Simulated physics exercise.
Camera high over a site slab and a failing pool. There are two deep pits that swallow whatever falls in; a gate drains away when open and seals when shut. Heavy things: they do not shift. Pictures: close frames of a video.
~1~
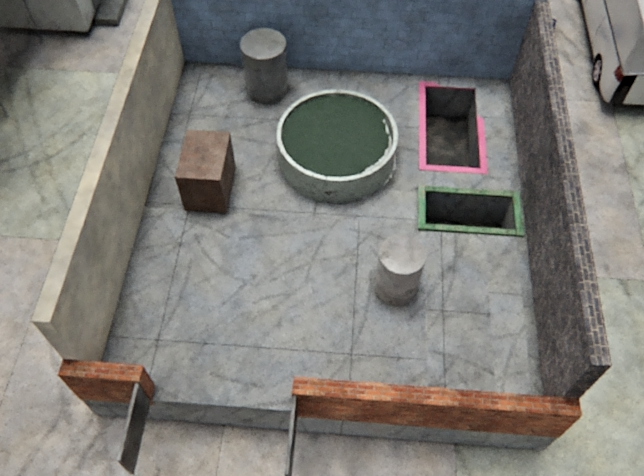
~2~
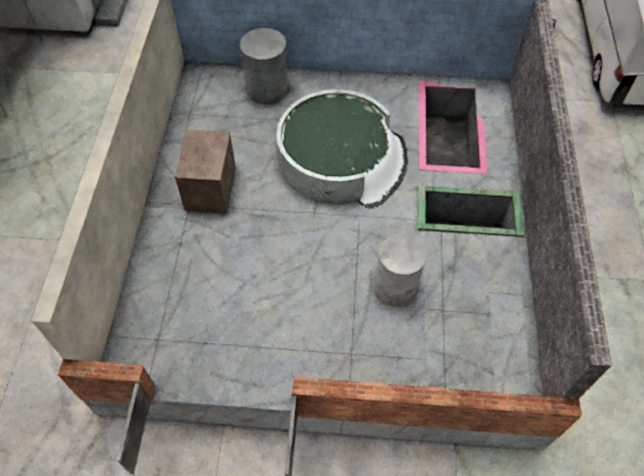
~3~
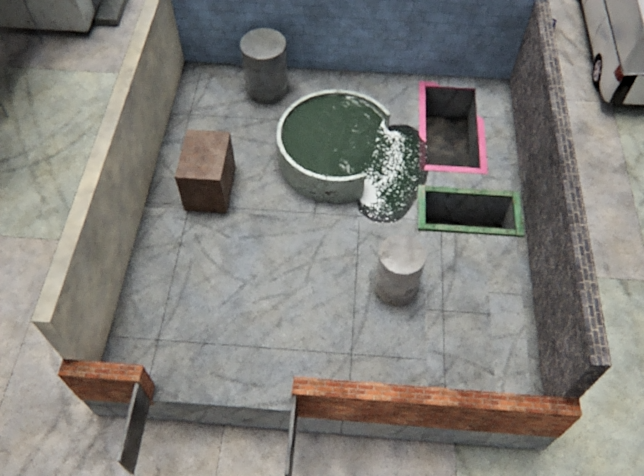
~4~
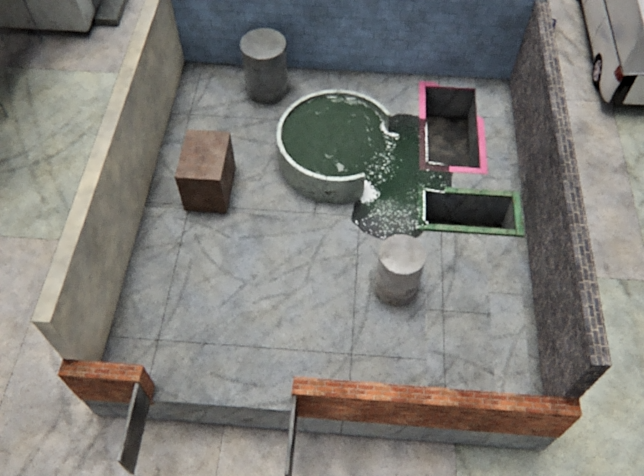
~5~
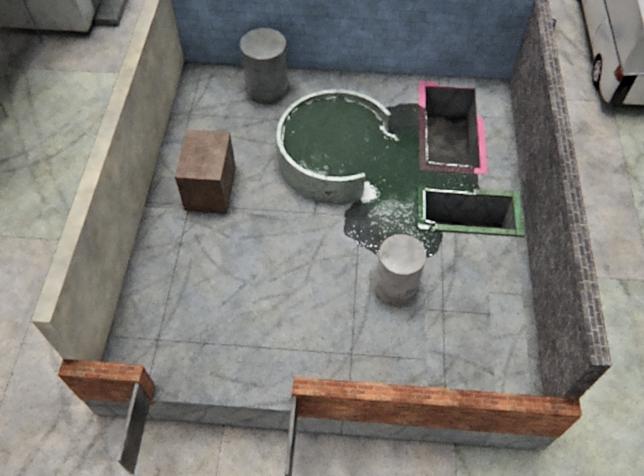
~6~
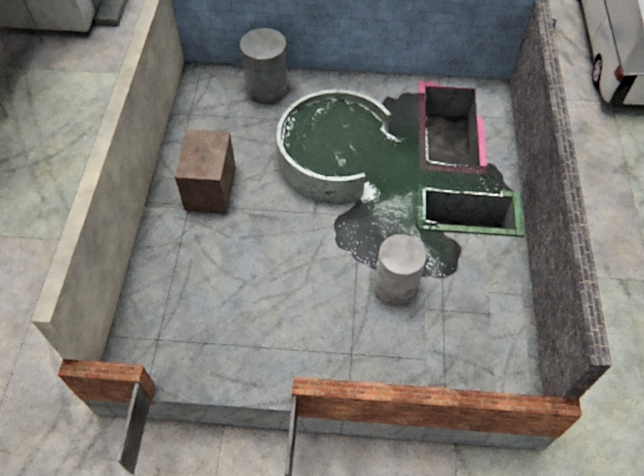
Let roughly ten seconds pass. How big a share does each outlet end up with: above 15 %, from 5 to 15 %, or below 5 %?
As I see it, I'd say the gate drains very little - not reaching five per cent, I'd say the pink pit drains a lot - upwards of fifteen per cent, I'd say the green pit drains a lot - upwards of fifteen per cent.
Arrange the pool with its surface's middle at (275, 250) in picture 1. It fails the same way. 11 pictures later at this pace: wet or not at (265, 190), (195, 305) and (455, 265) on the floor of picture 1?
So, first one stays dry, second one stays dry, third one got wet.
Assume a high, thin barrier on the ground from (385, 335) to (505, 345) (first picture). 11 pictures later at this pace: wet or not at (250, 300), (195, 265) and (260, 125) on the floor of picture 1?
First spared, second spared, third spared.
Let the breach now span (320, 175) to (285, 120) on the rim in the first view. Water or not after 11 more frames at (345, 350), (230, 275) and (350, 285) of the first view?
First point spared, second point swamped, third point spared.
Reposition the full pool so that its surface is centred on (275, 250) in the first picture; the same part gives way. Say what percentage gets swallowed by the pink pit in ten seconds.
Pink: 8 %.
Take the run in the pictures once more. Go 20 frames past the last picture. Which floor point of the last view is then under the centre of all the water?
About (398, 201).
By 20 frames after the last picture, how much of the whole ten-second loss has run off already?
70 per cent.
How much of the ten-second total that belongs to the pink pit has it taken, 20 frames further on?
My figure is 65 in a hundred.
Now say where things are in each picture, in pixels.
Still water in the round tank at (337, 136), in the first frame.
Water pours out at (389, 164) and has run to (367, 204), in the second frame.
The front is at (409, 130), out from the gap at (389, 166), in the third frame.
Water pours out at (389, 167) and has run to (425, 122), in the fourth frame.
The front is at (429, 252), out from the gap at (389, 167), in the fifth frame.
The front is at (444, 271), out from the gap at (389, 167), in the sixth frame.
A moment on, water covers 15 % of the floor; the gate 0 %, the pink pit 11 %, the green pit 9 %.
Next, water covers 25 % of the floor; the gate 0 %, the pink pit 18 %, the green pit 16 %.
Then, water covers 25 % of the floor; the gate 0 %, the pink pit 26 %, the green pit 21 %.
Later, water covers 35 % of the floor; the gate 0 %, the pink pit 35 %, the green pit 24 %.
In the end, water covers 50 % of the floor; the gate 1 %, the pink pit 41 %, the green pit 24 %.
